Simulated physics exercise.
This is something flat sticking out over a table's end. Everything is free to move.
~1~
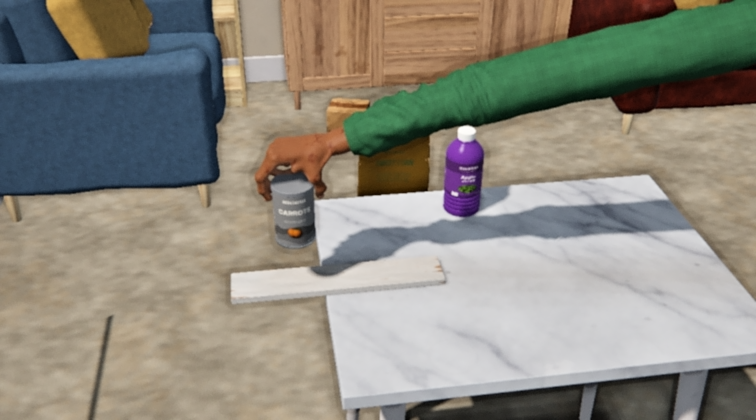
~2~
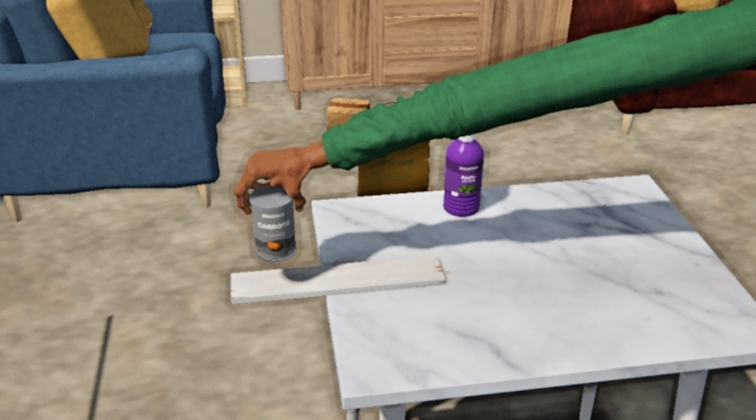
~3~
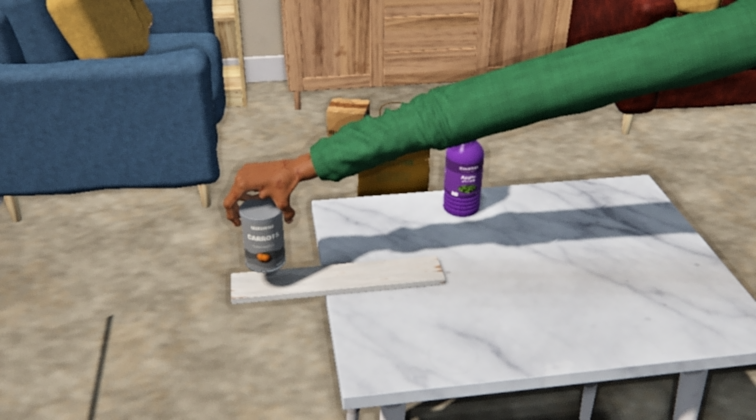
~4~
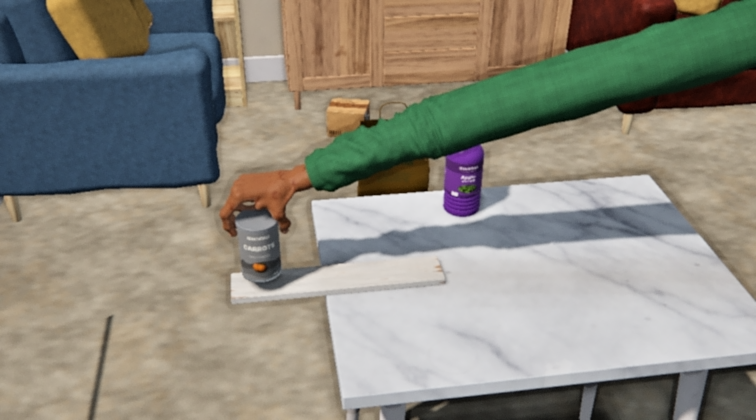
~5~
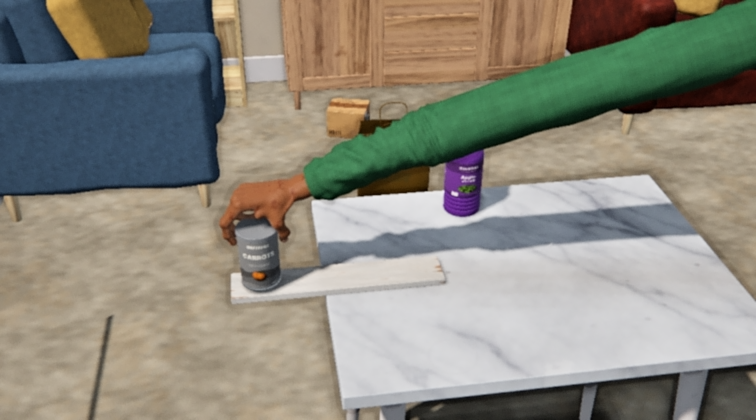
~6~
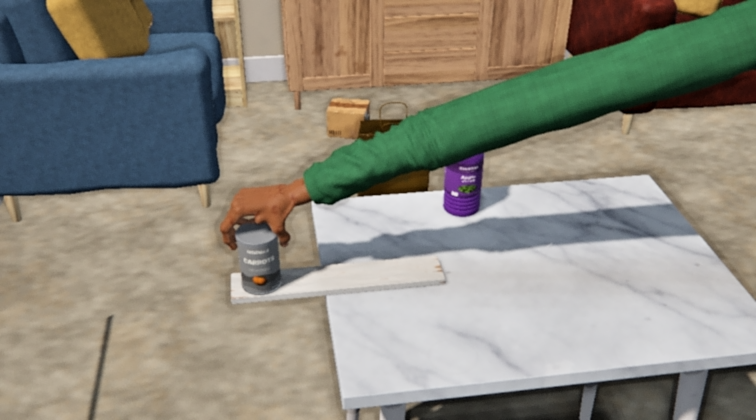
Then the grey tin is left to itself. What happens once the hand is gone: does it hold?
The plank comes down.
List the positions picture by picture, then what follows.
Still above its spot; grey tin (294, 210); white plank (338, 279), in the first frame.
Still above its spot; grey tin (274, 223); white plank (338, 279), in the second frame.
Still above its spot; grey tin (263, 235); white plank (338, 279), in the third frame.
Still above its spot; grey tin (260, 245); white plank (338, 279), in the fourth frame.
Still above its spot; grey tin (259, 253); white plank (338, 279), in the fifth frame.
In place under the hand; grey tin (259, 258); white plank (338, 279), in the sixth frame.
Then, 0.40 s later than the last frame, grey tin now down on the floor or falling; white plank tilted by 67°.
Then, 0.60 s later than the last frame, white plank now down on the floor or falling.
Then, 0.80 s later than the last frame, things are still on the move.
When it is over, down on the floor or falling, white plank and grey tin; purple bottle as before. The plank tips off the edge.
